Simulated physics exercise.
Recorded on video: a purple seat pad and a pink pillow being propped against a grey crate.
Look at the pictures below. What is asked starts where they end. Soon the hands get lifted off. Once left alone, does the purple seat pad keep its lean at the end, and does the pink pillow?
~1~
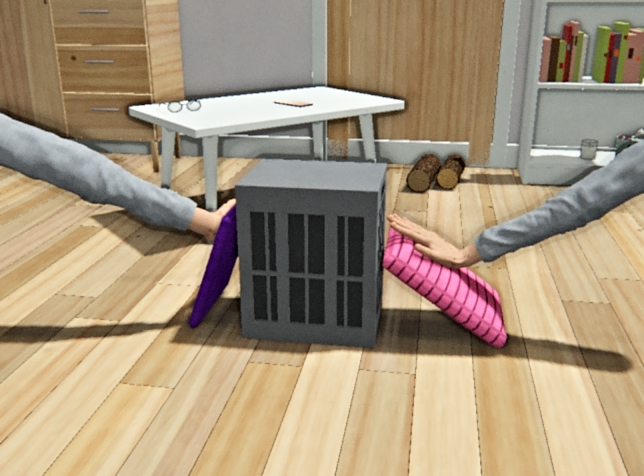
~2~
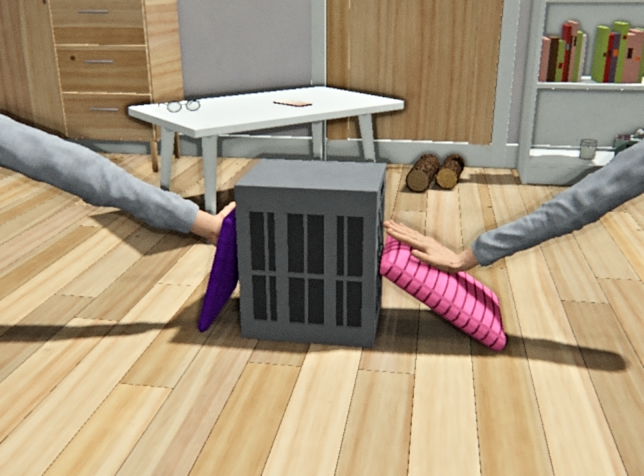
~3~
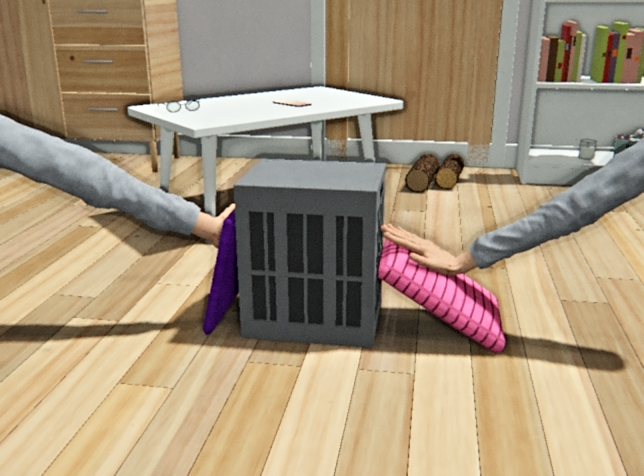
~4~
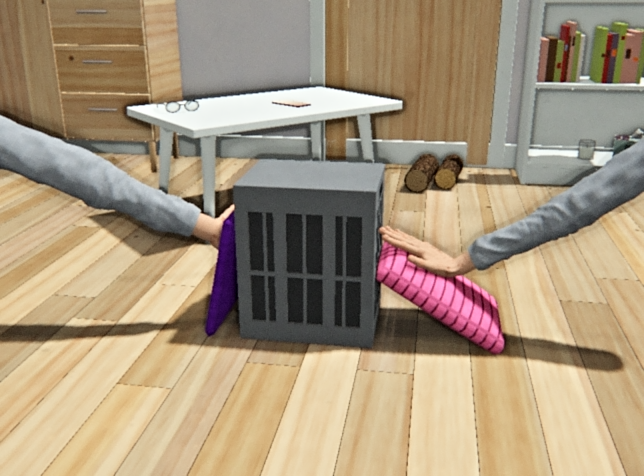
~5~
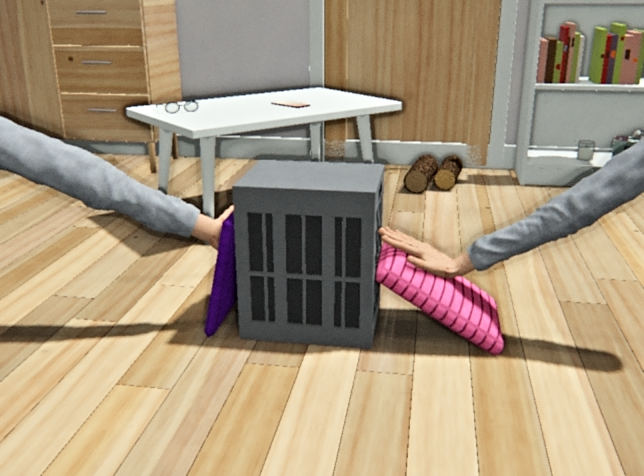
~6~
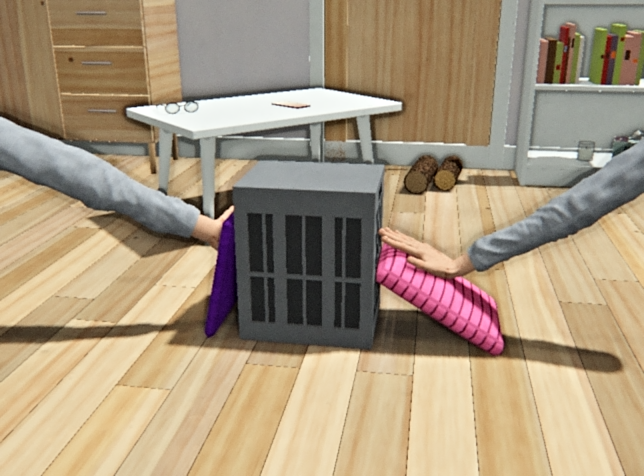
Result: The purple seat pad keeps its lean; the pink pillow drops down flat.
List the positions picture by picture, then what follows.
Seat pad foot (193, 325), head (227, 220); pillow foot (500, 343), head (387, 262), in the first frame.
Seat pad foot (203, 329); pillow foot (500, 346), in the second frame.
Seat pad foot (208, 331); pillow foot (499, 348), in the third frame.
Seat pad foot (210, 333); pillow foot (499, 350), in the fourth frame.
Seat pad foot (209, 333); pillow foot (498, 350), in the fifth frame.
Seat pad foot (209, 334), head (228, 224), almost upright; pillow foot (498, 351), head (380, 276), at a low slant, in the sixth frame.
Then, 0.26 s after the last picture, seat pad leaning near (234, 261); pillow slipping down near (445, 306).
Then, 0.36 s after the last picture, seat pad leaning near (234, 261); pillow flat on the floor near (445, 317).
Then, 0.68 s after the last picture, seat pad leaning near (234, 261); pillow flat on the floor near (447, 318).
At rest, seat pad leaning near (234, 261); pillow flat on the floor near (447, 318). The purple seat pad remains propped up and the pink pillow slips and lies down.
